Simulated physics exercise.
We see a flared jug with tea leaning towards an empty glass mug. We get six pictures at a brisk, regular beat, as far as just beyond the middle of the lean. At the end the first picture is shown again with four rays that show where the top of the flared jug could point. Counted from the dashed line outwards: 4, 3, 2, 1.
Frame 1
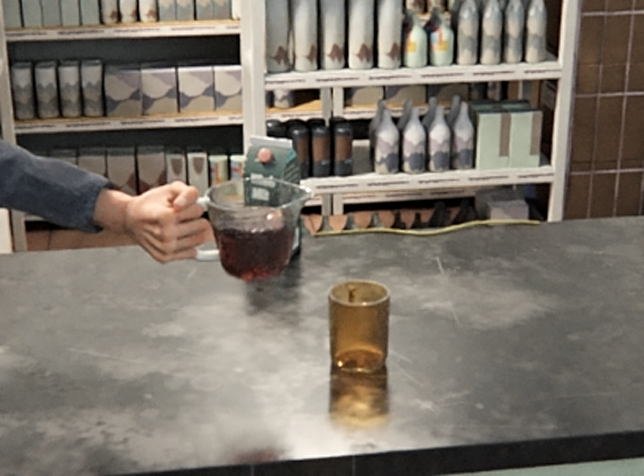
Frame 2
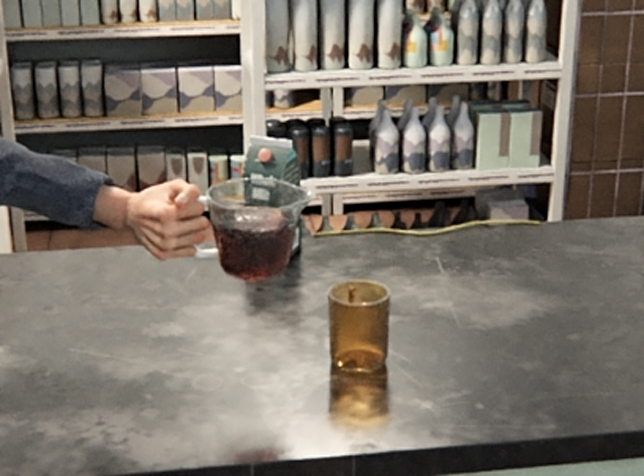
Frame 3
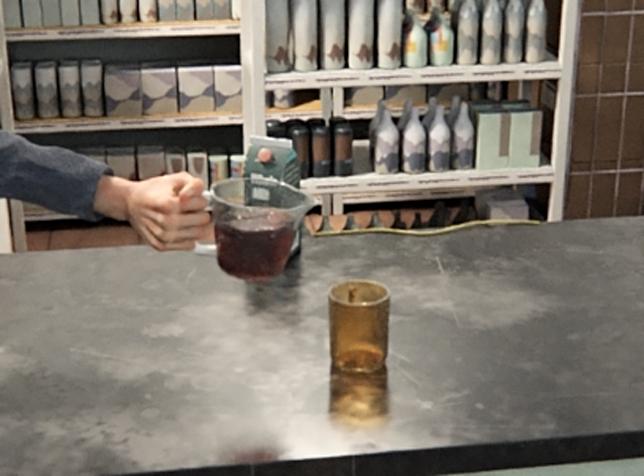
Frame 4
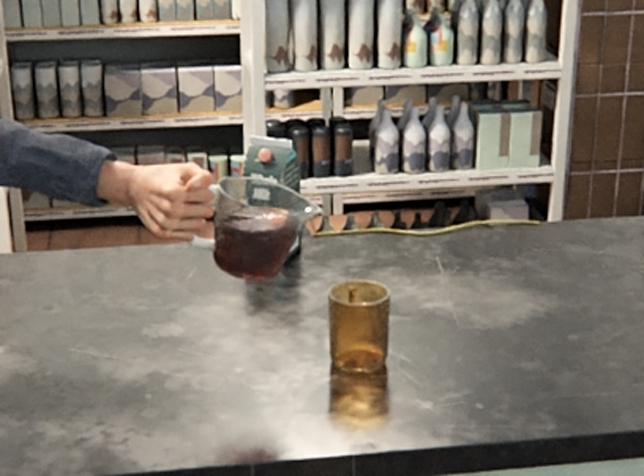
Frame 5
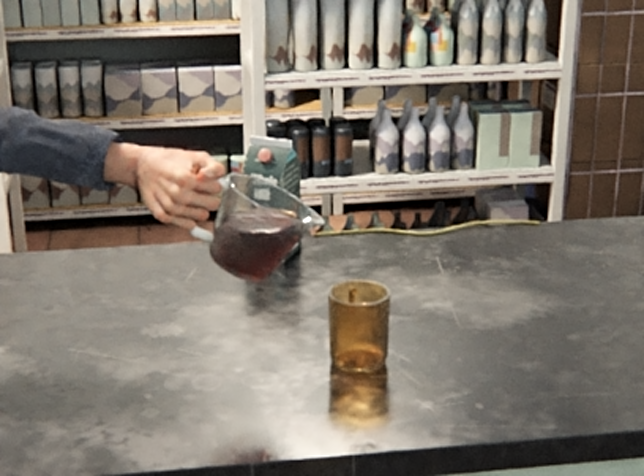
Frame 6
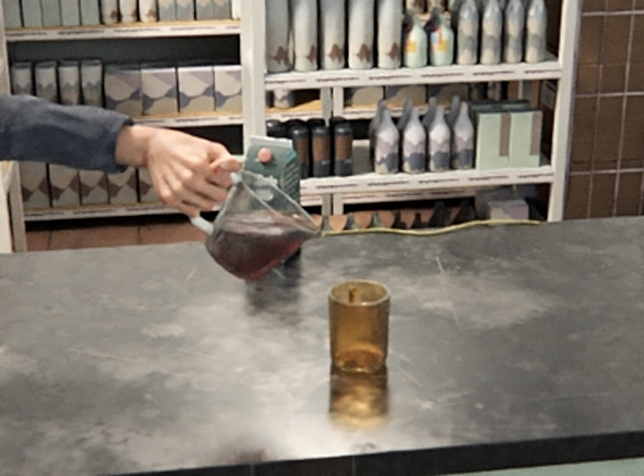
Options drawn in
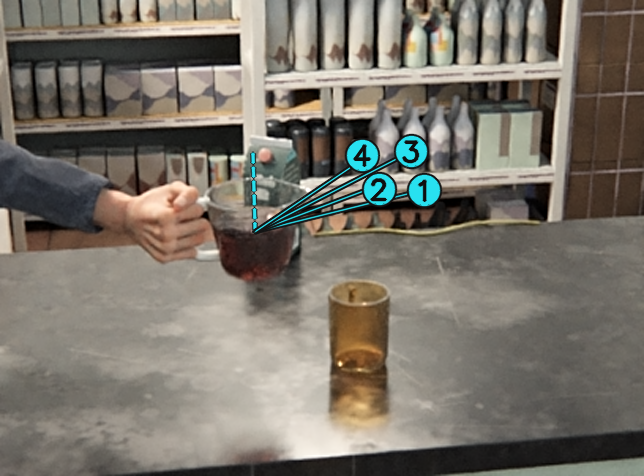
At a dark counter in front of shelves of bottles and boxes, a hand held a clear jug of dark tea upright, then gradually tilted it to the right near an empty amber glass.
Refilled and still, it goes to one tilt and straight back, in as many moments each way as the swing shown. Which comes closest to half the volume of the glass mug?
Line 4 does it best.
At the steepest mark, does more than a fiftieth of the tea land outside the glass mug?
Yes.
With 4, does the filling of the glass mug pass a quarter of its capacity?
Yes, it does.
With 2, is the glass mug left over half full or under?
Over half.
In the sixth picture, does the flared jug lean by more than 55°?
No, it does not.
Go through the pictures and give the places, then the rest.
In the first frame, upright, lip at (313, 193); rim of the glass mug round (359, 291); nothing has left yet.
In the second frame, upright, lip at (314, 195); nothing has left yet.
In the third frame, tipped about 8°, lip at (317, 201); nothing has left yet.
In the fourth frame, tipped about 16°, lip at (321, 210); nothing has left yet.
In the fifth frame, tipped about 27°, lip at (323, 222); nothing has left yet.
In the sixth frame, tipped about 38°, lip at (323, 234); nothing has left yet.
On the marked copy, 1 at (407, 193); 2 at (362, 191); 3 at (395, 159); 4 at (350, 167).
With 1, the glass mug ends with about 59 % of what it can hold; 31 % of the tea is spilt.
With 2, the glass mug ends with about 74 % of what it can hold; 6 % of the tea is spilt.
With 3, the glass mug ends with about 65 % of what it can hold.
With 4, the glass mug ends with about 50 % of what it can hold.
